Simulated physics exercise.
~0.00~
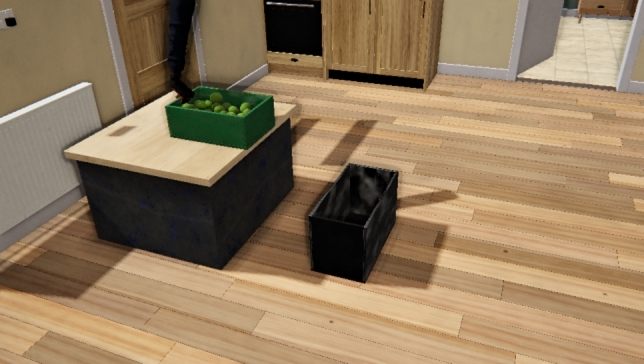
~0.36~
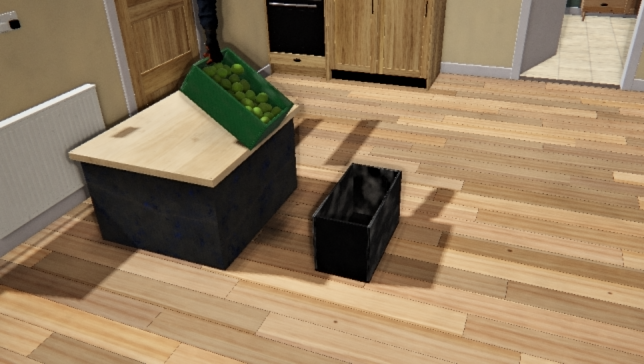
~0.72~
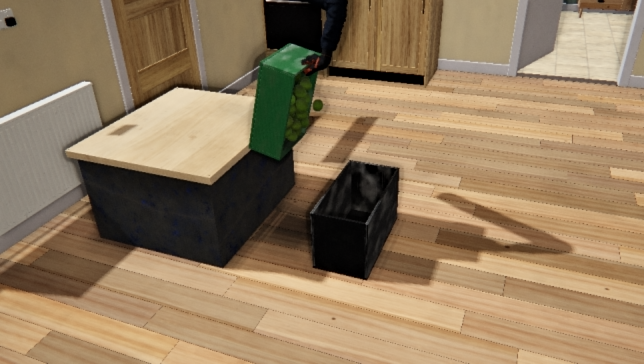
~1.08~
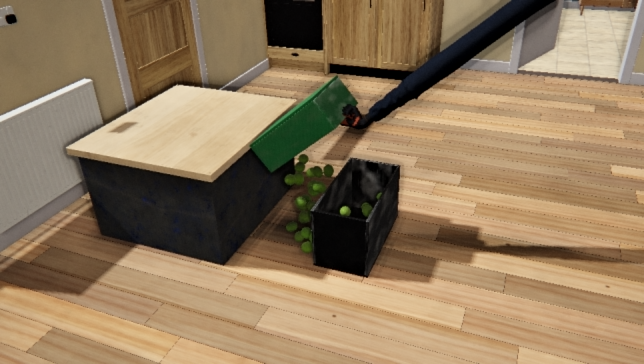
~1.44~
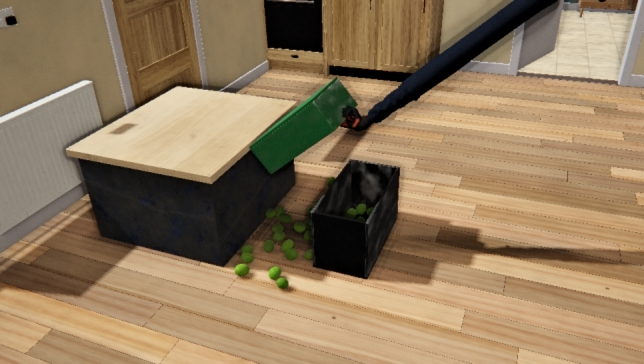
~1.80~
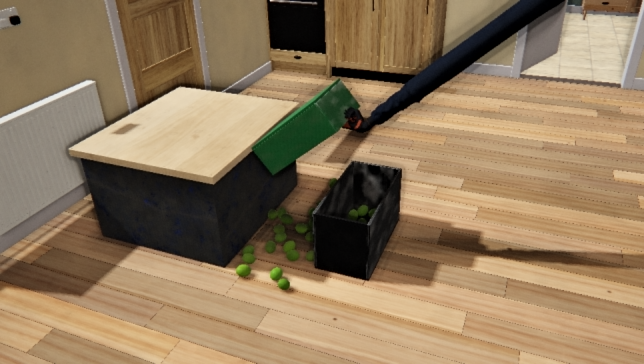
A dark arm tips a green box of green balls, spilling some into a black bin and many onto the floor.
